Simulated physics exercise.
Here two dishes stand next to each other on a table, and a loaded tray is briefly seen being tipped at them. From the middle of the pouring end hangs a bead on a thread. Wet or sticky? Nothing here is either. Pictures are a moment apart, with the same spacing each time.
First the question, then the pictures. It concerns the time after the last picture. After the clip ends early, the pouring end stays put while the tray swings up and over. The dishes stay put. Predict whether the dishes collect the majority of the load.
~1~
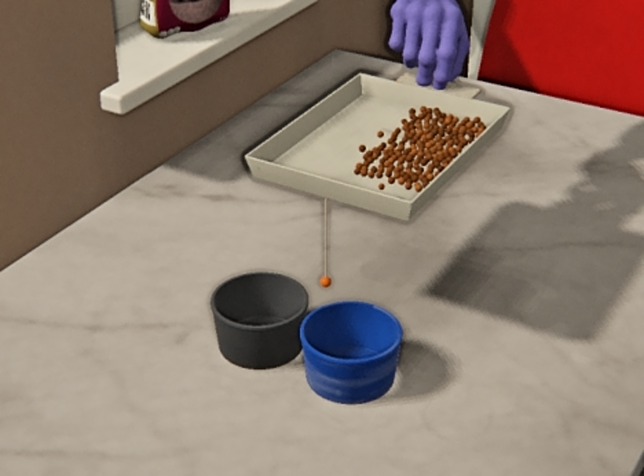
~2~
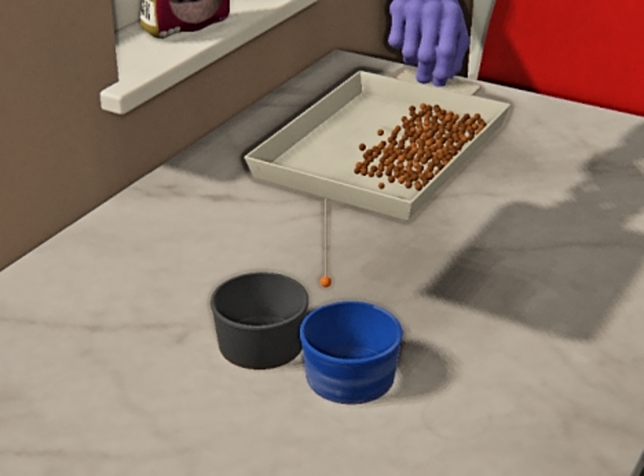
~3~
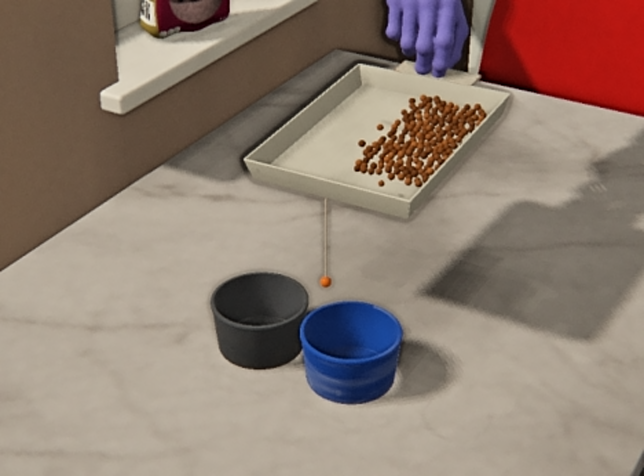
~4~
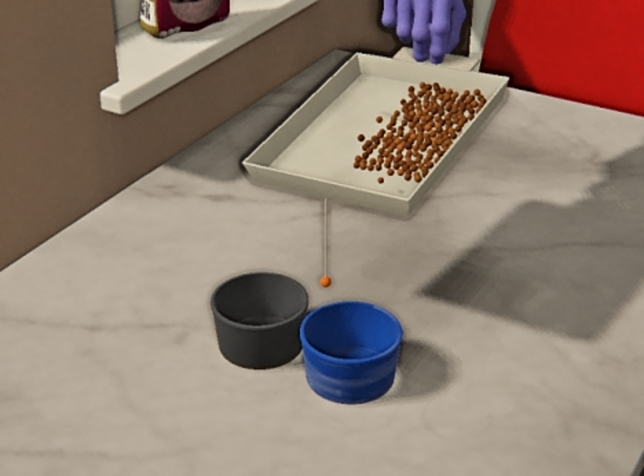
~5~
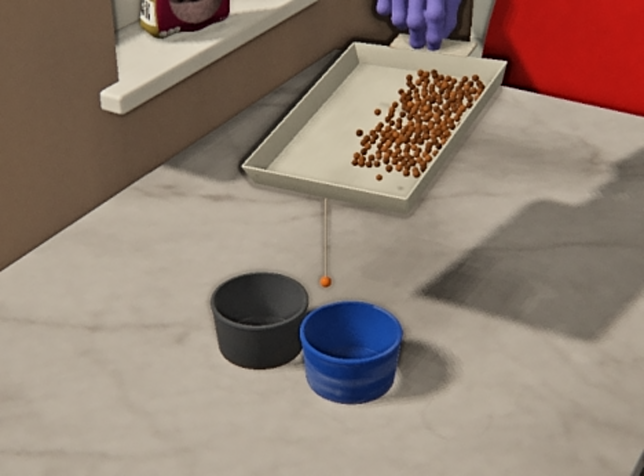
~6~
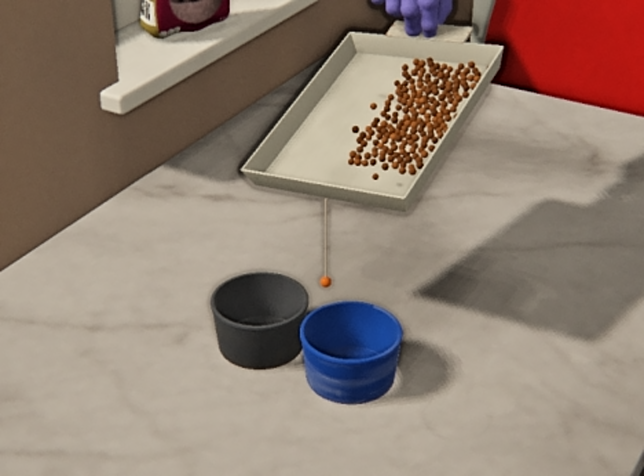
The greater share is going to end up in the dishes.
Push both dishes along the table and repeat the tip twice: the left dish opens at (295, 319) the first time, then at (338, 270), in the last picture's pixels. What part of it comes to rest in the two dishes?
Approximately 20 percent, followed by approximately 0 percent.
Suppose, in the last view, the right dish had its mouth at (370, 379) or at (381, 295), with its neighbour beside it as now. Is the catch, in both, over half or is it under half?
In the first position shy of half, in the second shy of half.
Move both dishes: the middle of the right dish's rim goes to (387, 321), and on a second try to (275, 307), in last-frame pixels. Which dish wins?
The first try: The left one. The second: The right one.
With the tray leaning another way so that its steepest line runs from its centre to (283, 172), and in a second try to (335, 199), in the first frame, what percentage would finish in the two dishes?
In turn, 40 percent and then 80 percent.
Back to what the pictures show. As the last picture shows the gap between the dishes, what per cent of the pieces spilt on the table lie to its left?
Estimate: About 100 in every hundred.
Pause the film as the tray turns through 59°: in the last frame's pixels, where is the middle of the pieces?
The load's middle is around (286, 181).
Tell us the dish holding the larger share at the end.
Noted: Left of the pair.
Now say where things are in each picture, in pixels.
Corners of the pouring end near (253, 155) and (408, 198), level; middle of the load near (422, 147), cereal balls; left dish near (234, 341); right dish near (327, 375); bead on its thread near (326, 282), in the first frame.
Corners of the pouring end near (253, 156) and (408, 198), level; middle of the load near (422, 145), in the second frame.
Corners of the pouring end near (252, 158) and (407, 197), tipped barely, lowest at the left corner; middle of the load near (421, 139), in the third frame.
Corners of the pouring end near (251, 161) and (405, 195), tipped a little, lowest at the left corner; middle of the load near (421, 130), in the fourth frame.
Corners of the pouring end near (250, 164) and (403, 194), tipped a little, lowest at the left corner; middle of the load near (419, 122), in the fifth frame.
Corners of the pouring end near (249, 167) and (401, 193), tipped clearly, lowest at the left corner; middle of the load near (415, 115); left dish near (234, 341); right dish near (327, 375), in the sixth frame.
Shortly afterwards, tray tipped steeply; the bulk on the tray; only a few outside both; a little in the air.
Next, tray tipped right over; near two thirds on the tray; a little in the left dish; a little outside both; a little in the air.
Some moments later, tray tipped past a quarter turn; the bulk in the left dish; near a quarter outside both.
In the end, tray tipped past a quarter turn; none at all in the right dish; the bulk in the left dish; near a quarter outside both.
